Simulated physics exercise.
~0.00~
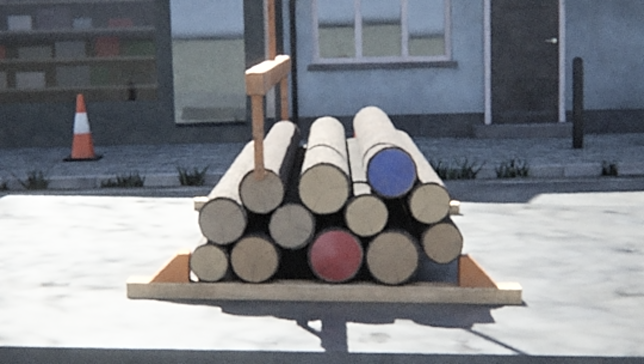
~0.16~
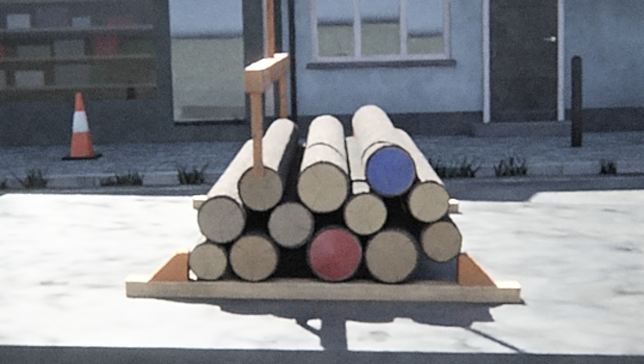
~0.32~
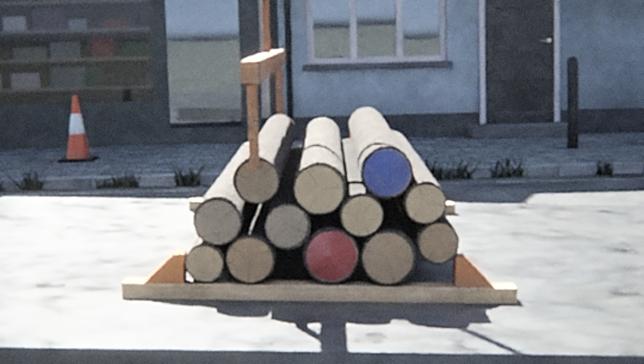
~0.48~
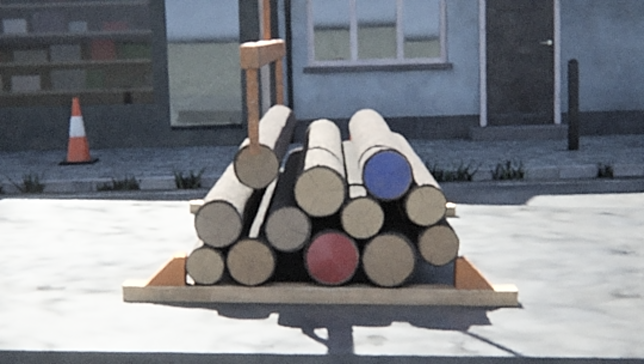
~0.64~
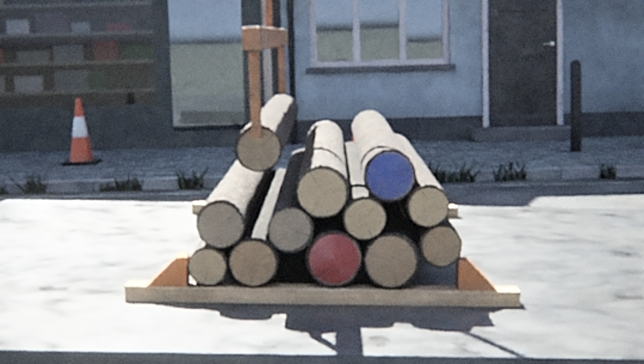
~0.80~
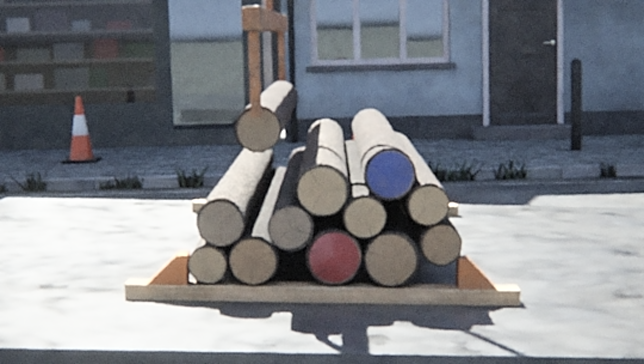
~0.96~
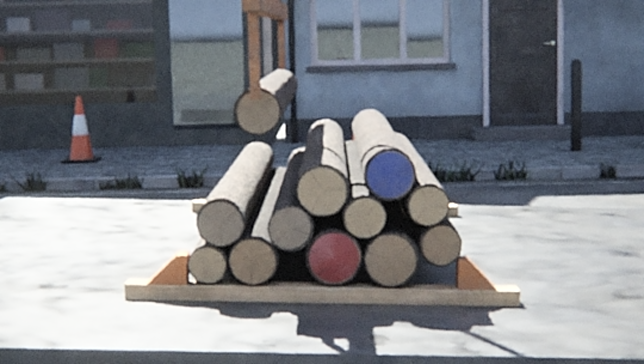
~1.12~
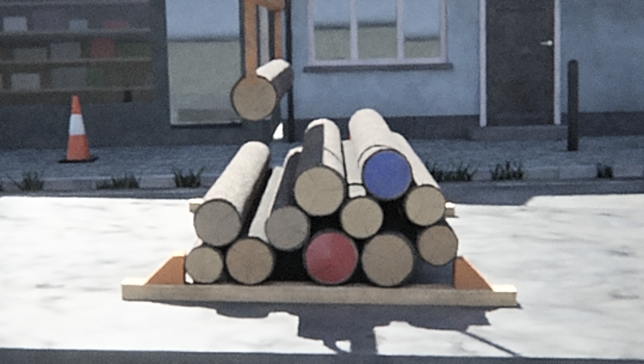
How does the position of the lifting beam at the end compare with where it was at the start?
At the start the beam is a short way above the stack, and by the end it is much higher, near the top edge of the view, with the lifted pole hanging beneath it.
